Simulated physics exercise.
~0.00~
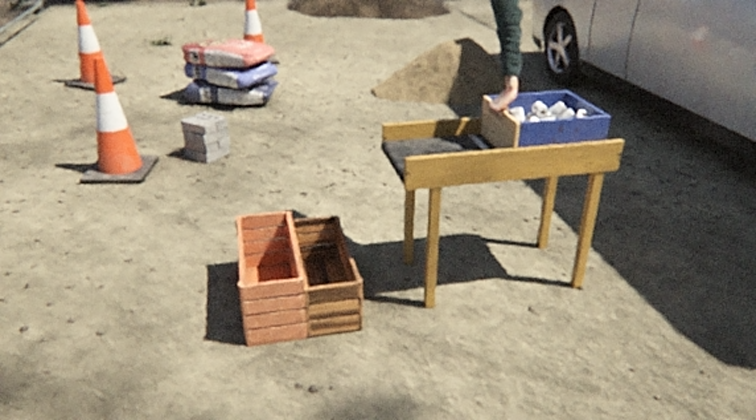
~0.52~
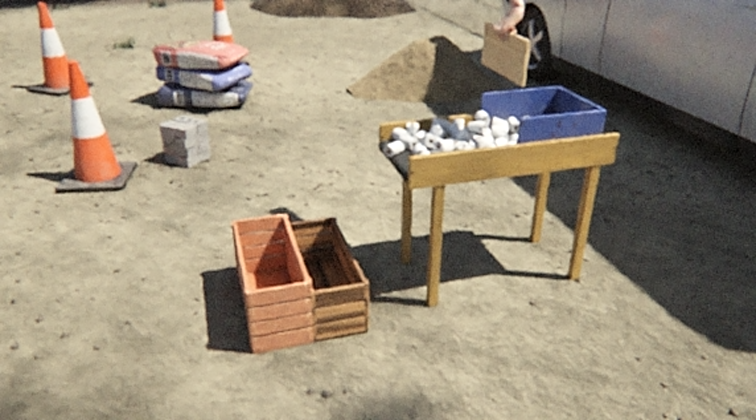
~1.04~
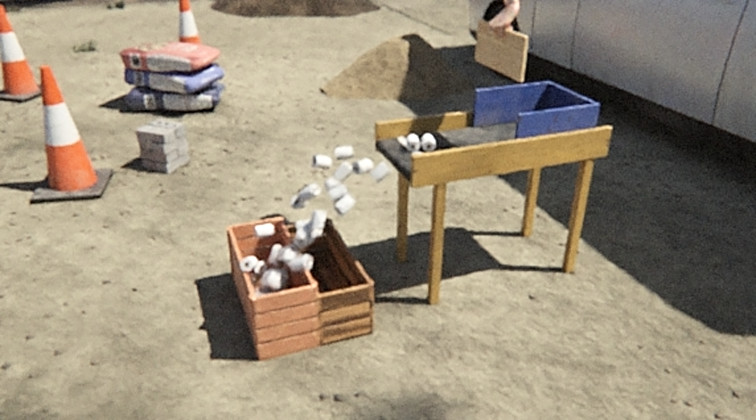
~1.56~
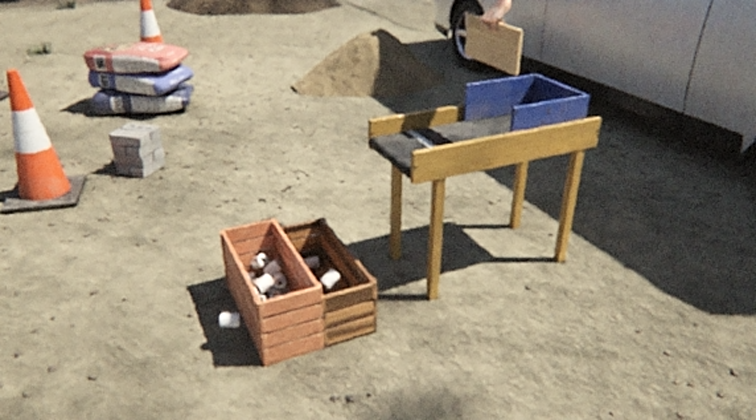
White paper rolls riding a belt past a hand-raised gate, then flying off mostly into an orange tub, one landing on the ground.
